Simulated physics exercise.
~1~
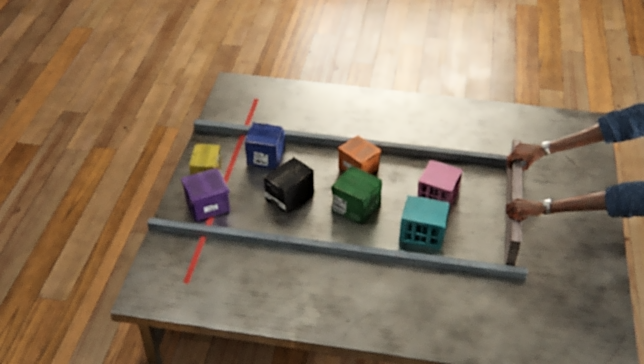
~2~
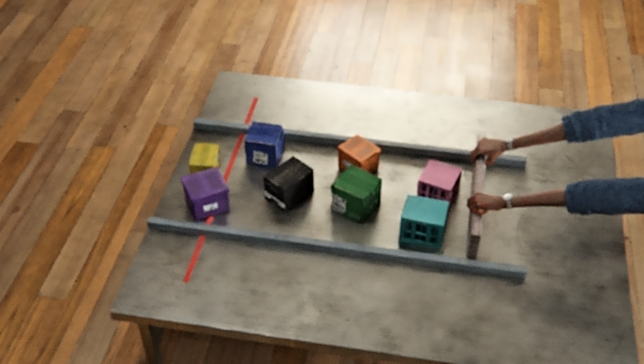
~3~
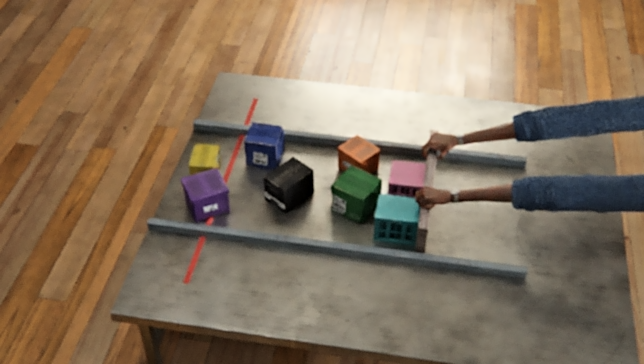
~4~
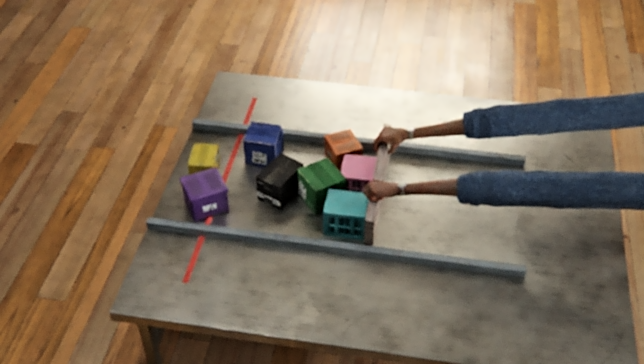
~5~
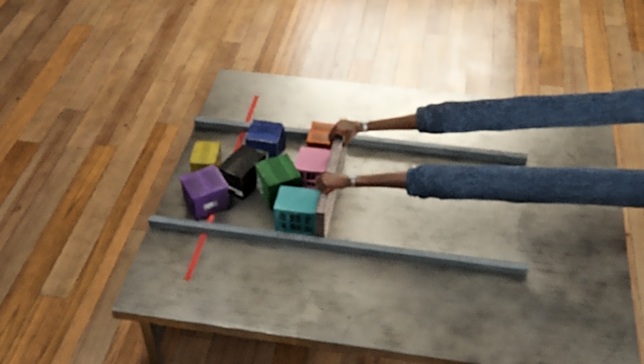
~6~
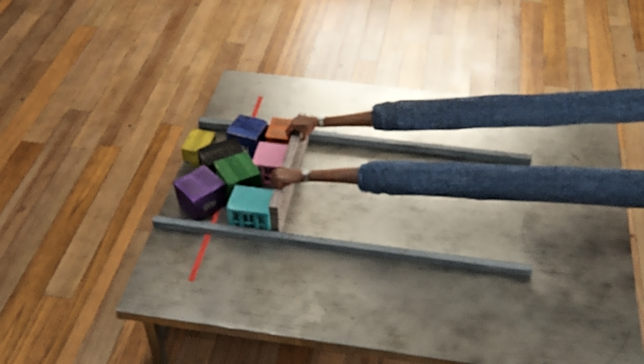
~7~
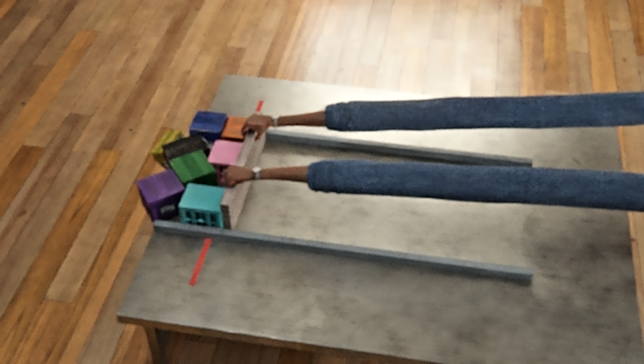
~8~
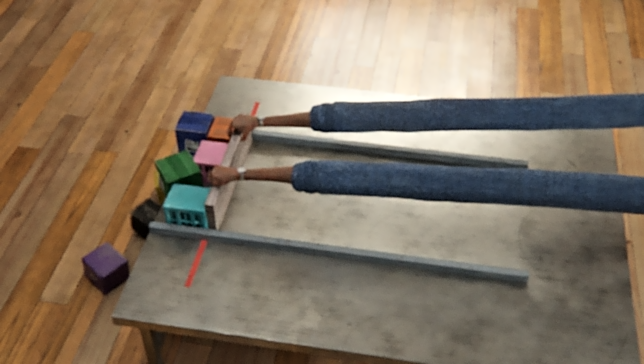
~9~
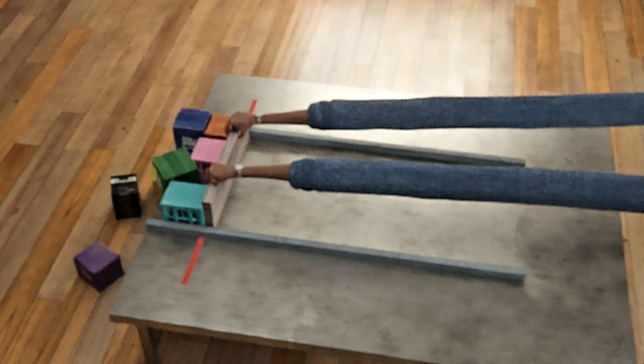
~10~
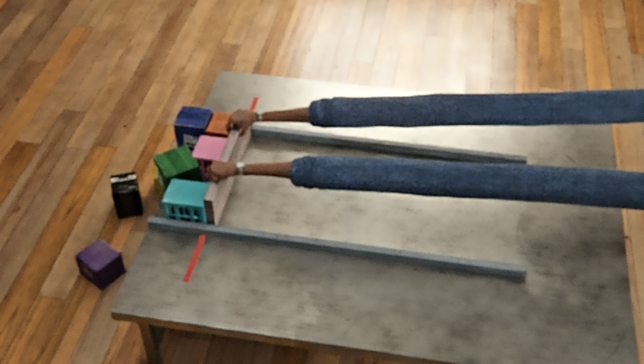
Two hands in denim sleeves slid a plank leftward along a gray table, bunching up colorful boxes and pushing them past a red line until the purple, black and yellow ones dropped off the edge, then stopped with the rest still on the table.
